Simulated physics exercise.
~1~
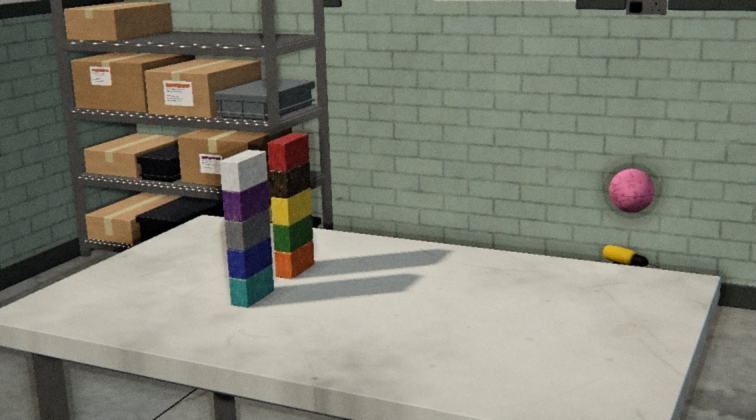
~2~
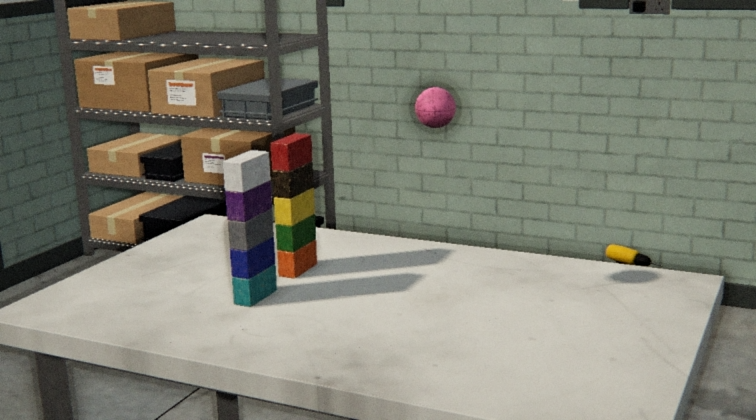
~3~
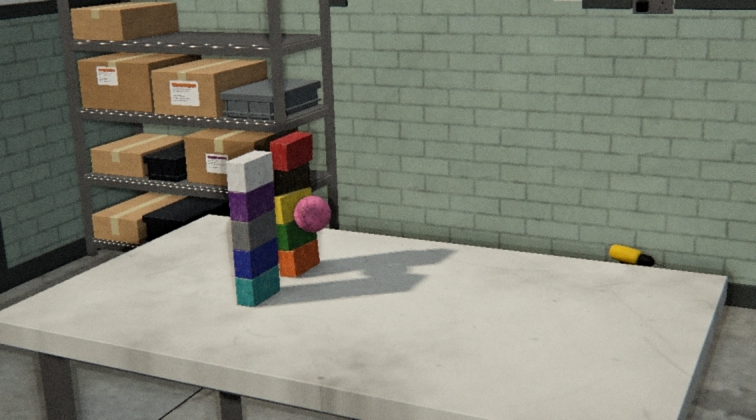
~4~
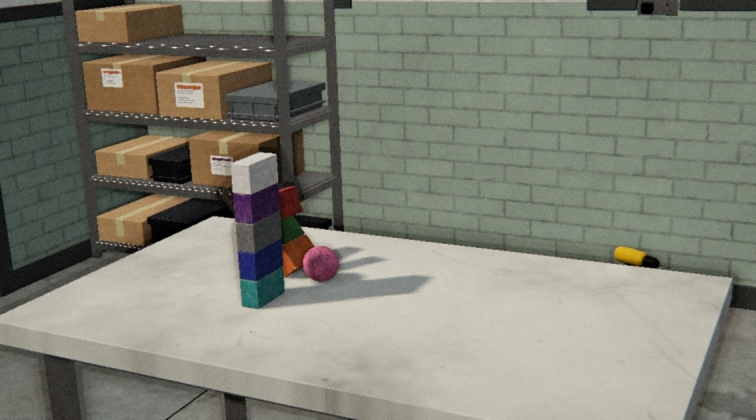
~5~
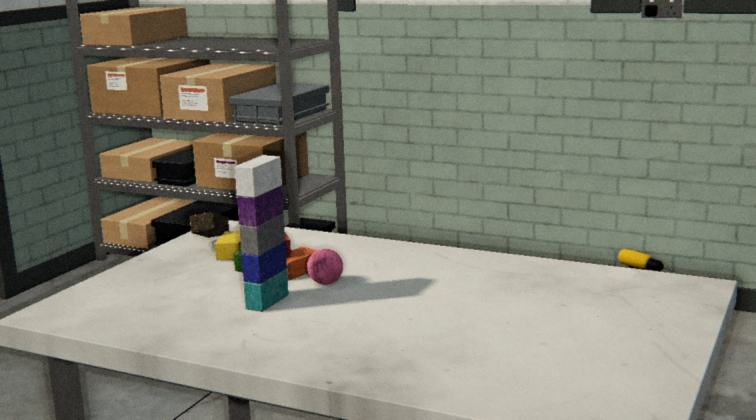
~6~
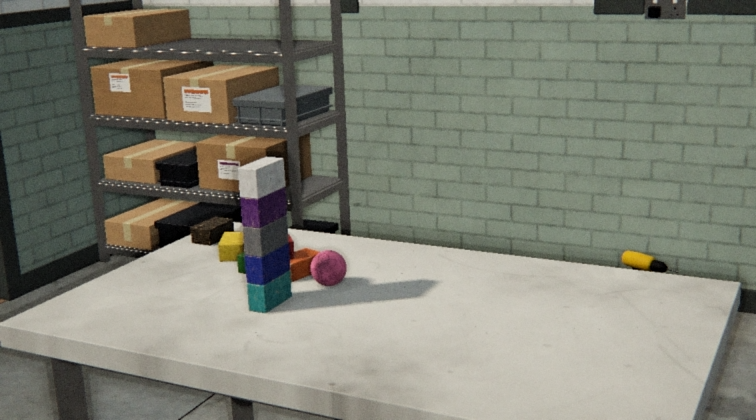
Pink ball flying in from the right and toppling the rear stack of coloured blocks, leaving the front stack standing on the table.
